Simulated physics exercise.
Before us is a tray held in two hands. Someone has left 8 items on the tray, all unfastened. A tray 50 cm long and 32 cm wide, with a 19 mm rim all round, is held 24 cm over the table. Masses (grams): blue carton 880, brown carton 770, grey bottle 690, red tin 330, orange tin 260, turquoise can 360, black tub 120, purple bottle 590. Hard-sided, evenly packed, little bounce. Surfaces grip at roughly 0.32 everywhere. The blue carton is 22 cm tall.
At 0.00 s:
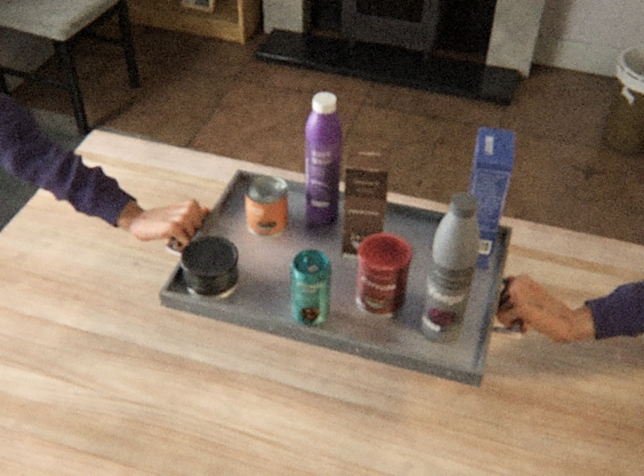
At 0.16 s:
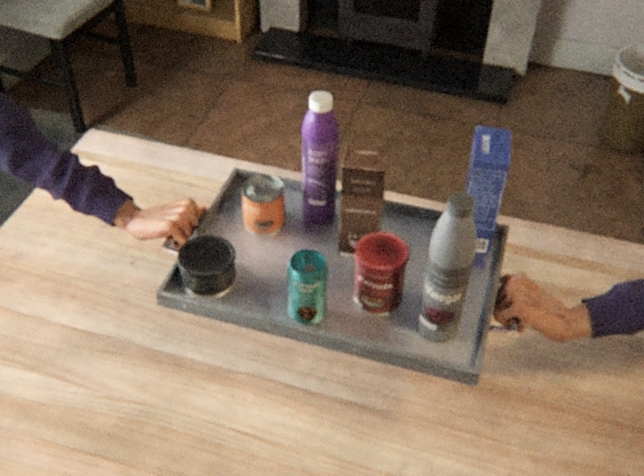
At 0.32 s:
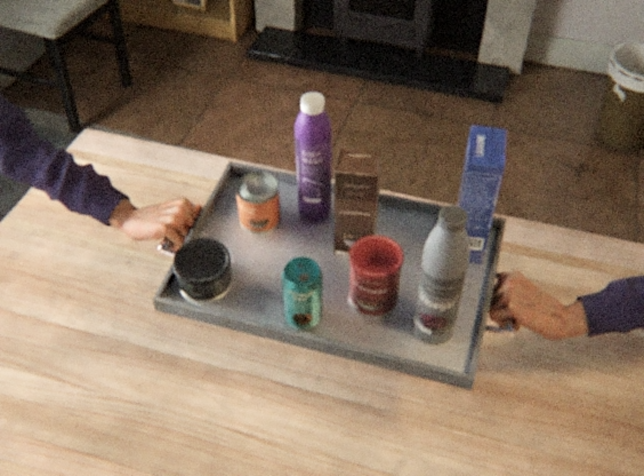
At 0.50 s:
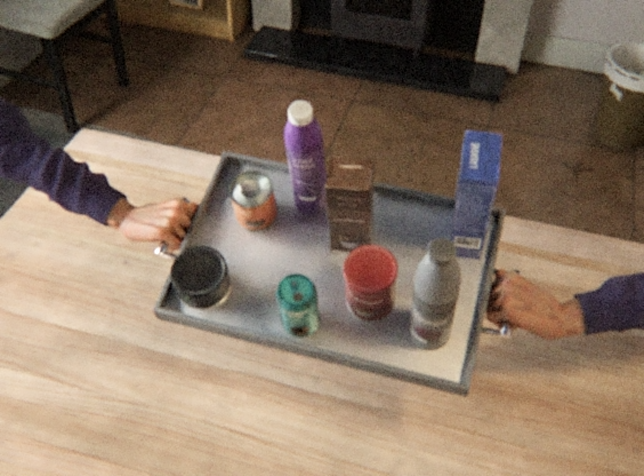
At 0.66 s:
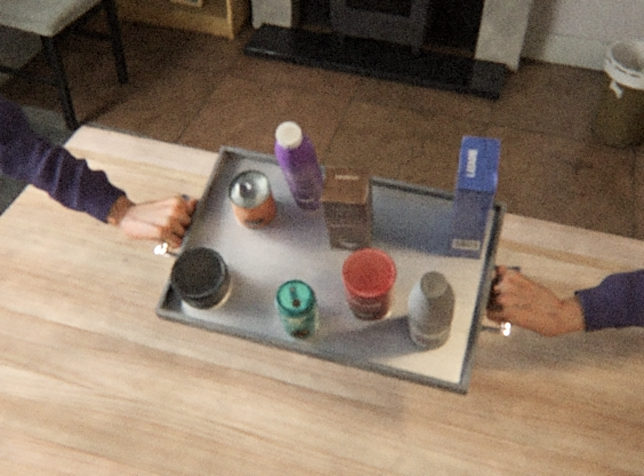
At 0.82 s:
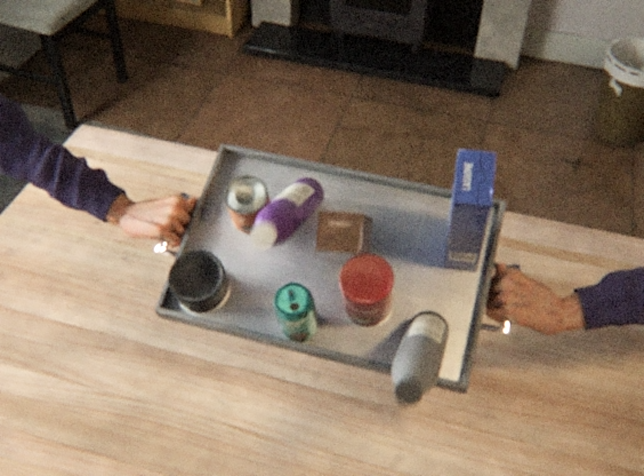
Two hands tilted a tray of bottles, cans and boxes steadily down at the near edge, and the purple bottle and the grey bottle toppled forward, the grey one leaning over the rim.
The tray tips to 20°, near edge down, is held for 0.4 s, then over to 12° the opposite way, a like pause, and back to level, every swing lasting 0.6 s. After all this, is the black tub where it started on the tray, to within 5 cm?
The black tub stays put.
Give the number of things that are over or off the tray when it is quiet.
In all, 4.
After 1.02 s, tilt 20°, near edge down; black tub slid 2 cm near (198, 287); purple bottle on its side; brown carton tipped 66° from how it sat.
After 1.42 s, tilt 2°, near edge down; black tub slid 2 cm near (196, 271); purple bottle on its side; brown carton tipped 67° from how it sat.
At rest (3.1 s), off the tray, grey bottle; tipped over on the tray, brown carton, turquoise can and purple bottle; not toppled but over 5 cm from the start, blue carton, red tin and orange tin; the last one in place, give or take 5 cm. In the last view, black tub near (196, 269).
